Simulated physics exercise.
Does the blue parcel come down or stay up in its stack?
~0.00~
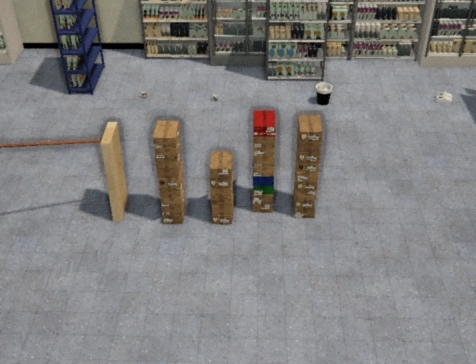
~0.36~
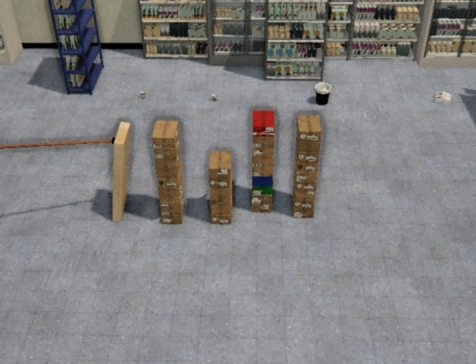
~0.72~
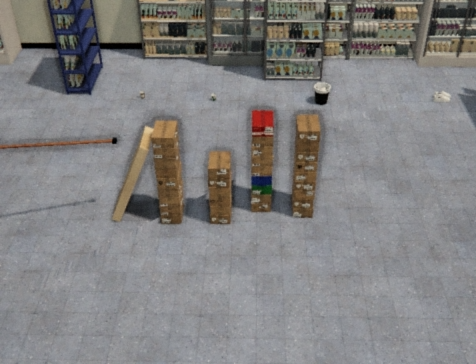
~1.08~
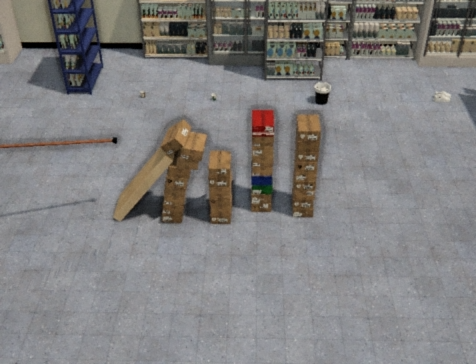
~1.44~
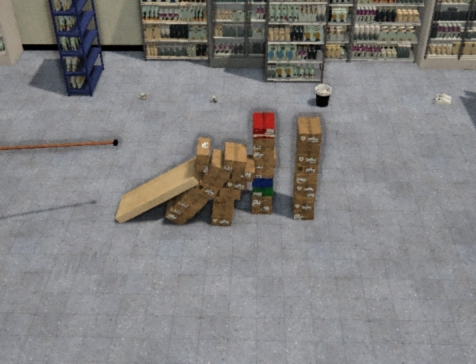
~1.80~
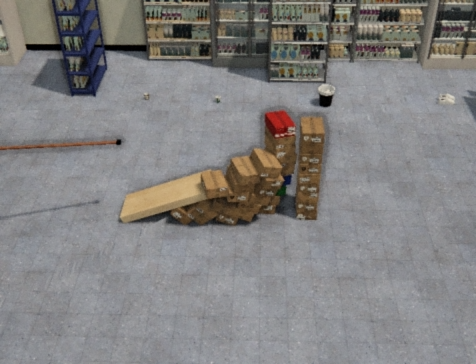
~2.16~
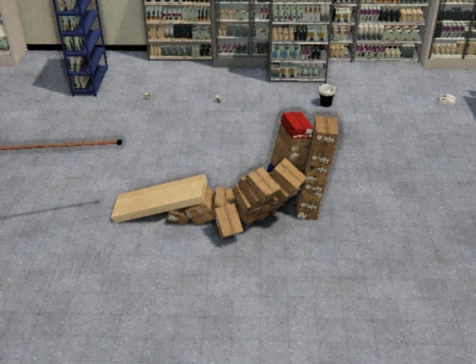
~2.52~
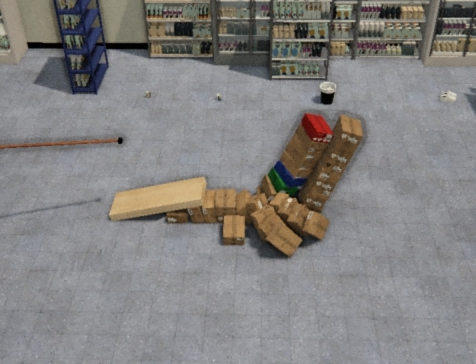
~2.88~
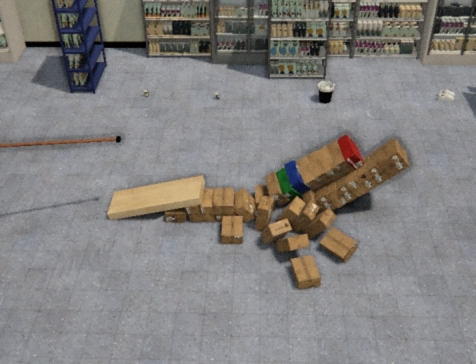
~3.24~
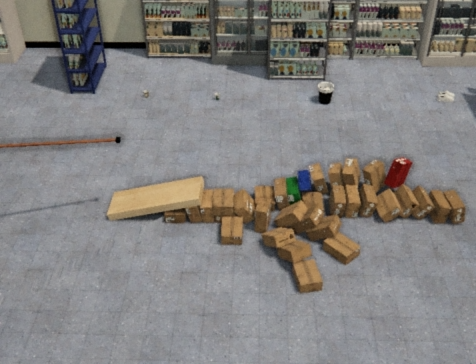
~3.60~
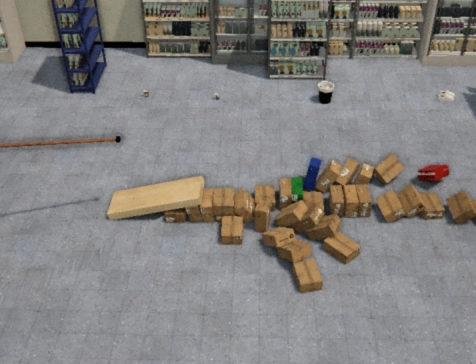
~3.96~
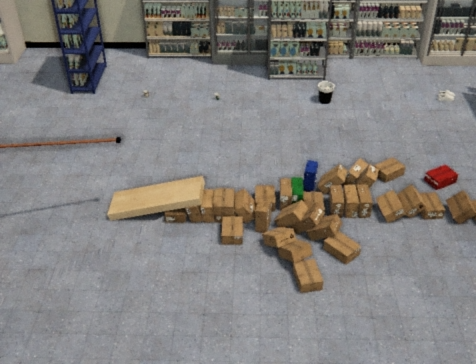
The blue parcel comes down, toppling to the right with its stack and ending on its side among the fallen parcels.
On a shop floor, a pole tips a board that topples four parcel stacks rightward.
